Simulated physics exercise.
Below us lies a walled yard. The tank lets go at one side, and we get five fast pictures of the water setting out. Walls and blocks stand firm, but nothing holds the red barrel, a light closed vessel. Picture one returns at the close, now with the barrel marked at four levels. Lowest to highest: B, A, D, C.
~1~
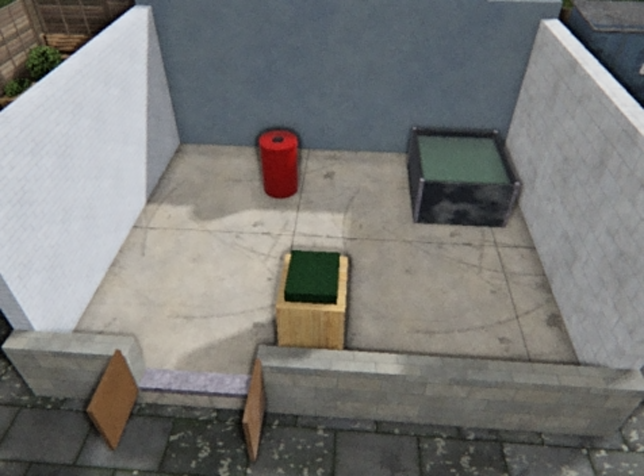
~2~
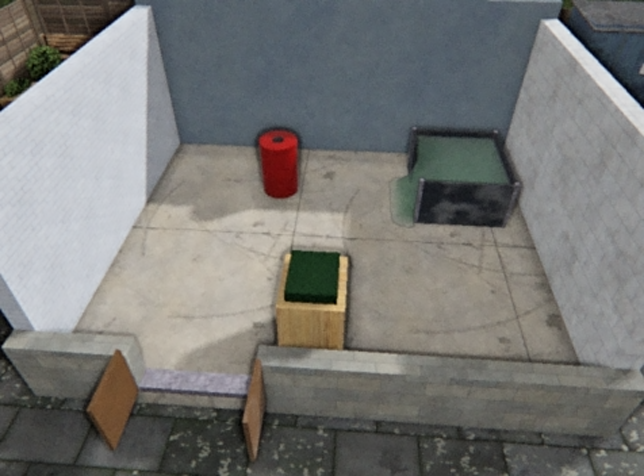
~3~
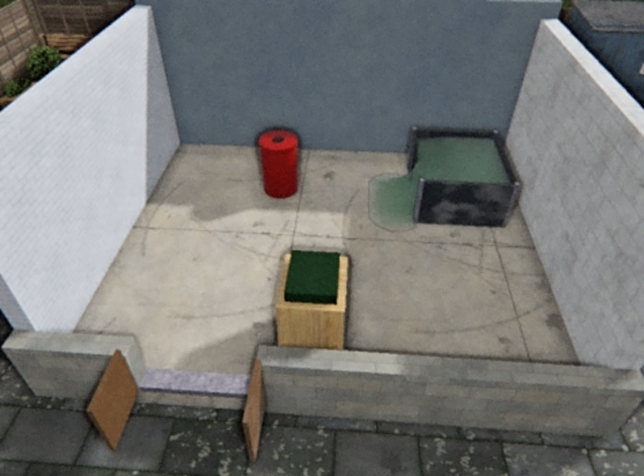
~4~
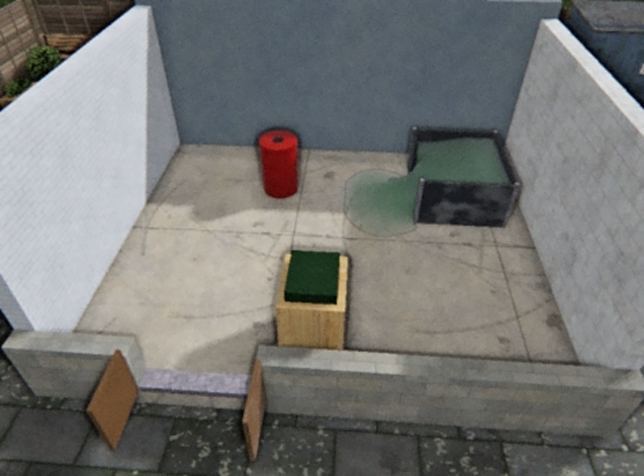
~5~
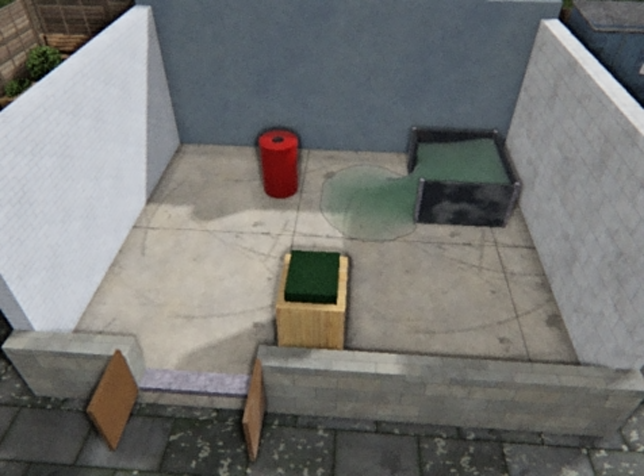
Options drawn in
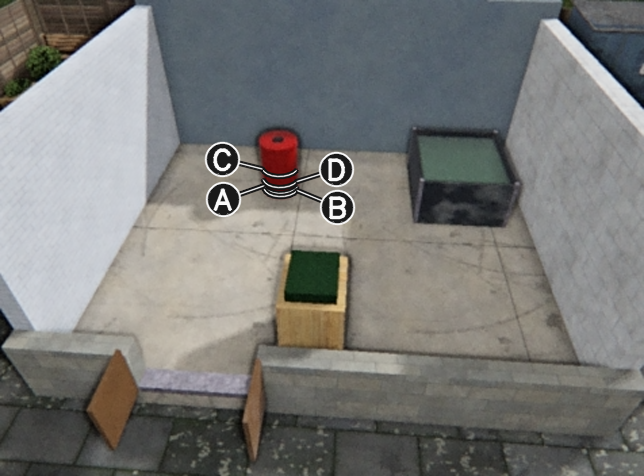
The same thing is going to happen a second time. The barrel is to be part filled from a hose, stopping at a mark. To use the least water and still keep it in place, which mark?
Go for C.
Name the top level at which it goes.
D.
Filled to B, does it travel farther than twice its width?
Yes, clearly.
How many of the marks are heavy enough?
One of them.
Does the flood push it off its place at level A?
Yes, it does.
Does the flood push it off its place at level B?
Yes, it does.
On the marked copy, A at (278, 193); B at (278, 196); C at (277, 176); D at (278, 187); from the bottom up B, A, D, C.
With A, it is pushed about twice its own width away.
With B, it is pushed about 3 times its own width away.
With C, it does not move.
With D, it is pushed about its own width away.
